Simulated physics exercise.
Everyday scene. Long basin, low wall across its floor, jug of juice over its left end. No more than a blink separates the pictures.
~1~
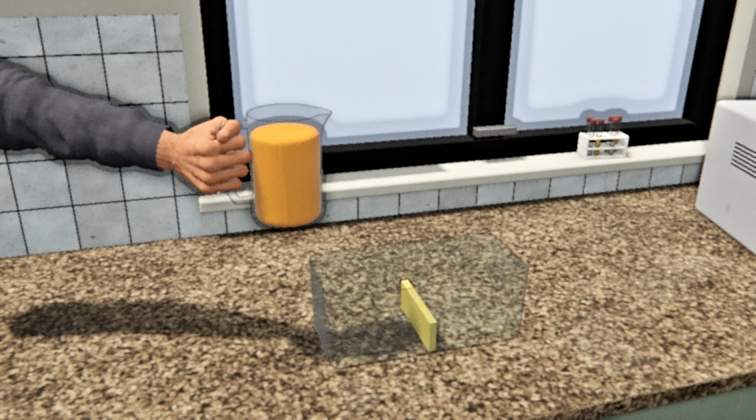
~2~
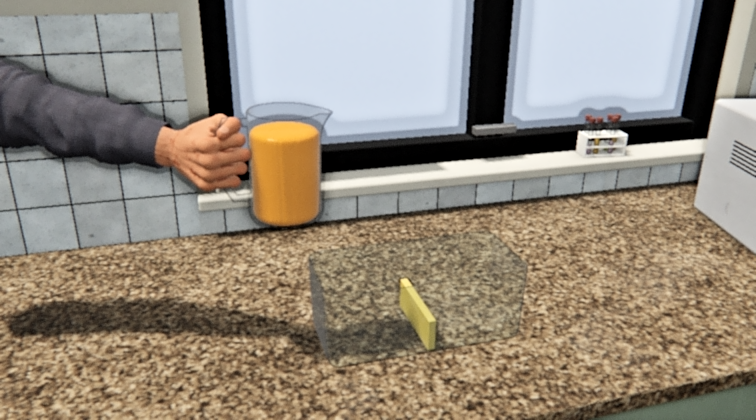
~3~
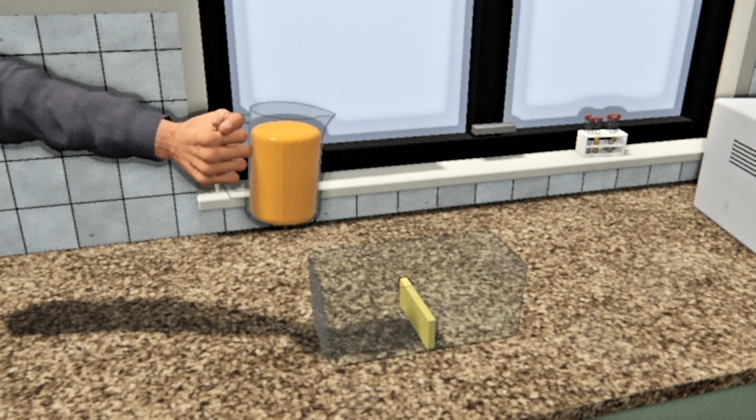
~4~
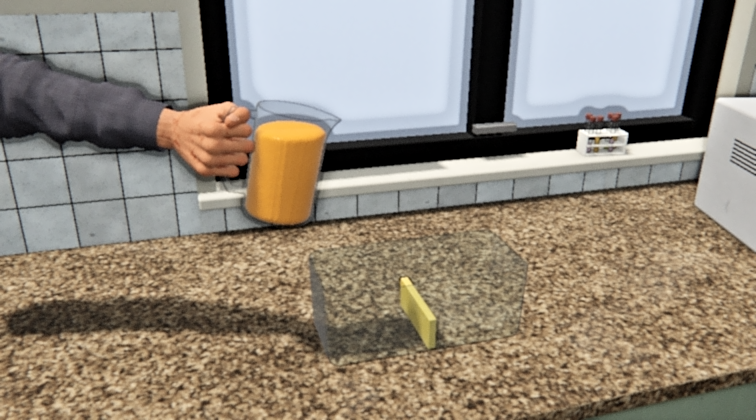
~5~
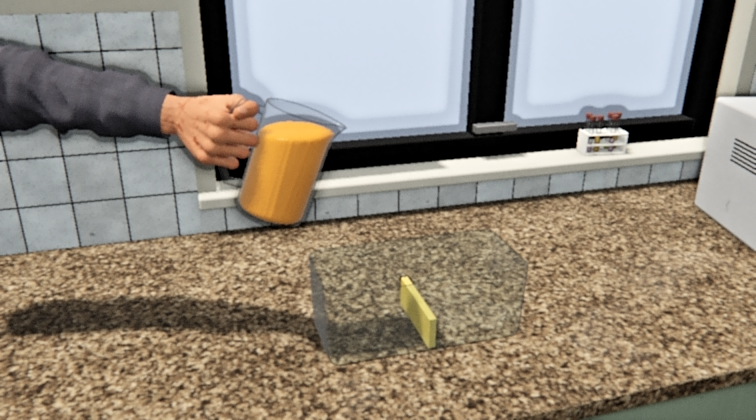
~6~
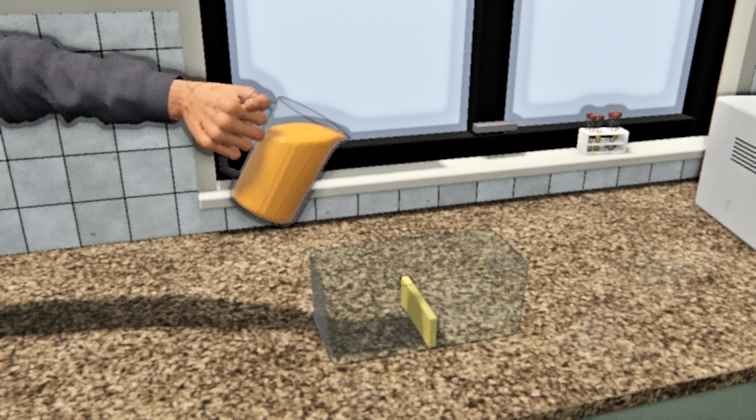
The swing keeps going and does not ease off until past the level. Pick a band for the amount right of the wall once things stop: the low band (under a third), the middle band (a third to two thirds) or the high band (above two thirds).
The low band.
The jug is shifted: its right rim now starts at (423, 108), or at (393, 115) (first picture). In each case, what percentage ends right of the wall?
About 80 per cent, then about 95 per cent.
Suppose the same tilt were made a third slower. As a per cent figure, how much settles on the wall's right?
About 5 %.
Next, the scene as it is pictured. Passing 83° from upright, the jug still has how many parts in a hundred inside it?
Near 80 %.
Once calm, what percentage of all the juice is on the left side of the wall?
Near 90 in a hundred.
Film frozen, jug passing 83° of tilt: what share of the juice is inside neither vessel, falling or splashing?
Airborne fraction: Approx. 15 %.
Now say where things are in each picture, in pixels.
The first picture shows tilt 0°; pouring edge (332, 111); surface from (250, 134) to (318, 129); the long basin's rim runs from (317, 277) to (511, 251); the wall's top is at (418, 301).
The second picture shows tilt 1°; pouring edge (332, 110); surface from (250, 132) to (318, 128).
The third picture shows tilt 5°; pouring edge (335, 113); surface from (251, 131) to (320, 129).
The fourth picture shows tilt 12°; pouring edge (341, 118); surface from (255, 132) to (325, 129).
The fifth picture shows tilt 20°; pouring edge (347, 126); surface from (252, 149) to (333, 129).
The sixth picture shows tilt 30°; pouring edge (352, 136); surface from (249, 155) to (344, 133).
A moment on, the jug is tipped on its side and 79 per cent is still to pour, 4 is left of the wall and 0 right of it.
Next, the jug is tipped on its side and 39 per cent is still to pour, 37 is left of the wall and 0 right of it.
Then the jug is tipped on its side and 14 per cent is still to pour, 67 is left of the wall and 3 right of it.
Later the jug is tipped on its side and 4 per cent is still to pour, 81 is left of the wall and 4 right of it.
Finally, 88 per cent lies left of the wall, 6 right of it and 7 outside.
